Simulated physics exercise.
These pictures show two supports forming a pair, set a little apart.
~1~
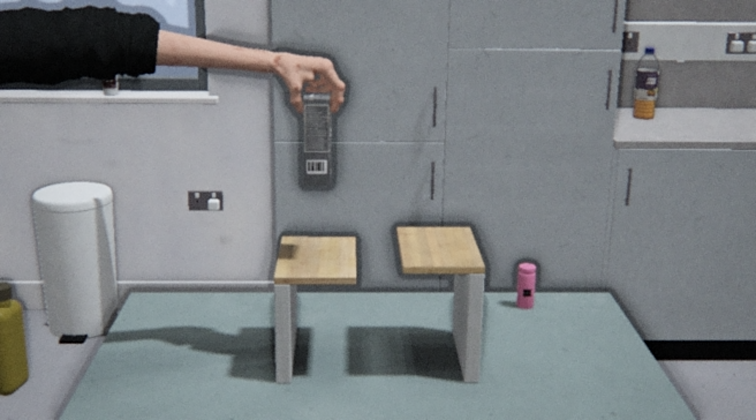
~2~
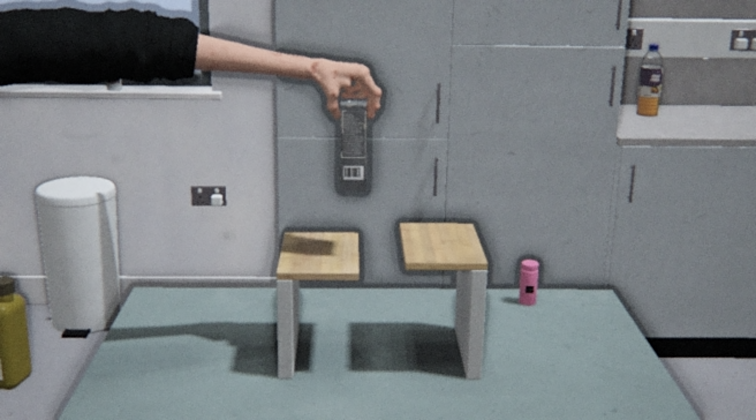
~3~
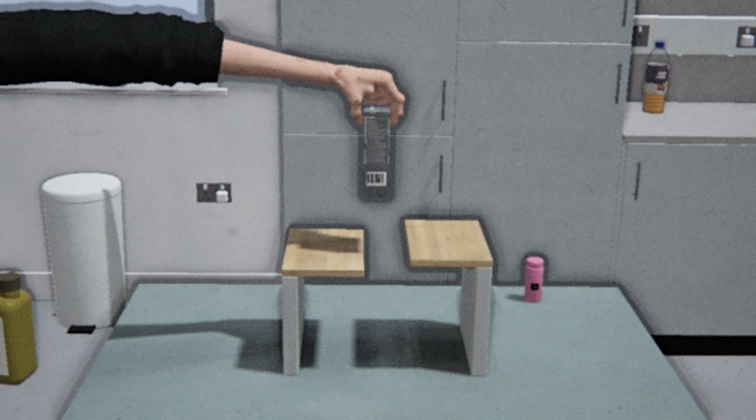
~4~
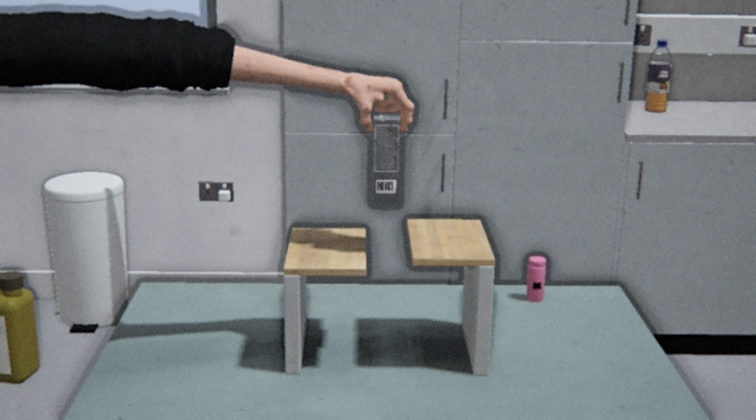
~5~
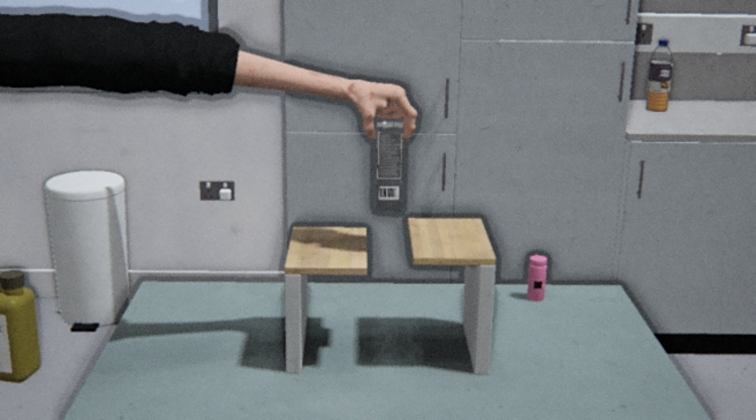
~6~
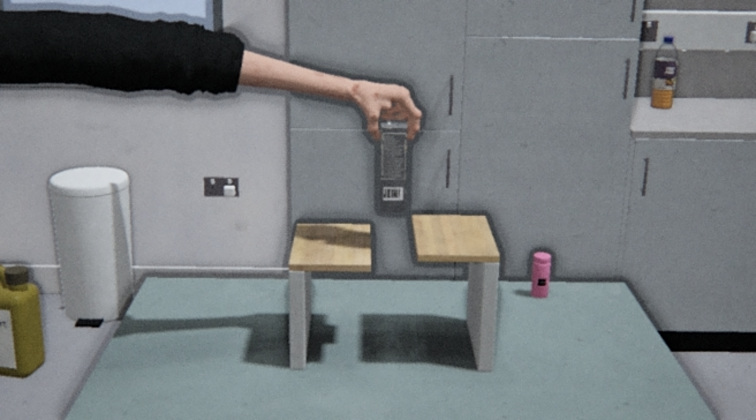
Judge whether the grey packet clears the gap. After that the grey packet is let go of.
It fits through.
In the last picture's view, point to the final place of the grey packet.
Near (390, 307).
Then, 0.20 s later than the last frame, grey packet moved a little near (393, 188).
Then, 0.30 s later than the last frame, grey packet moved well along near (391, 255).
Then, 0.40 s later than the last frame, grey packet moved well along near (390, 301).
When it is over, moved from the start, grey packet; pink shaker as before. End places, in pixels of the last picture, grey packet near (390, 307). The packet drops through.
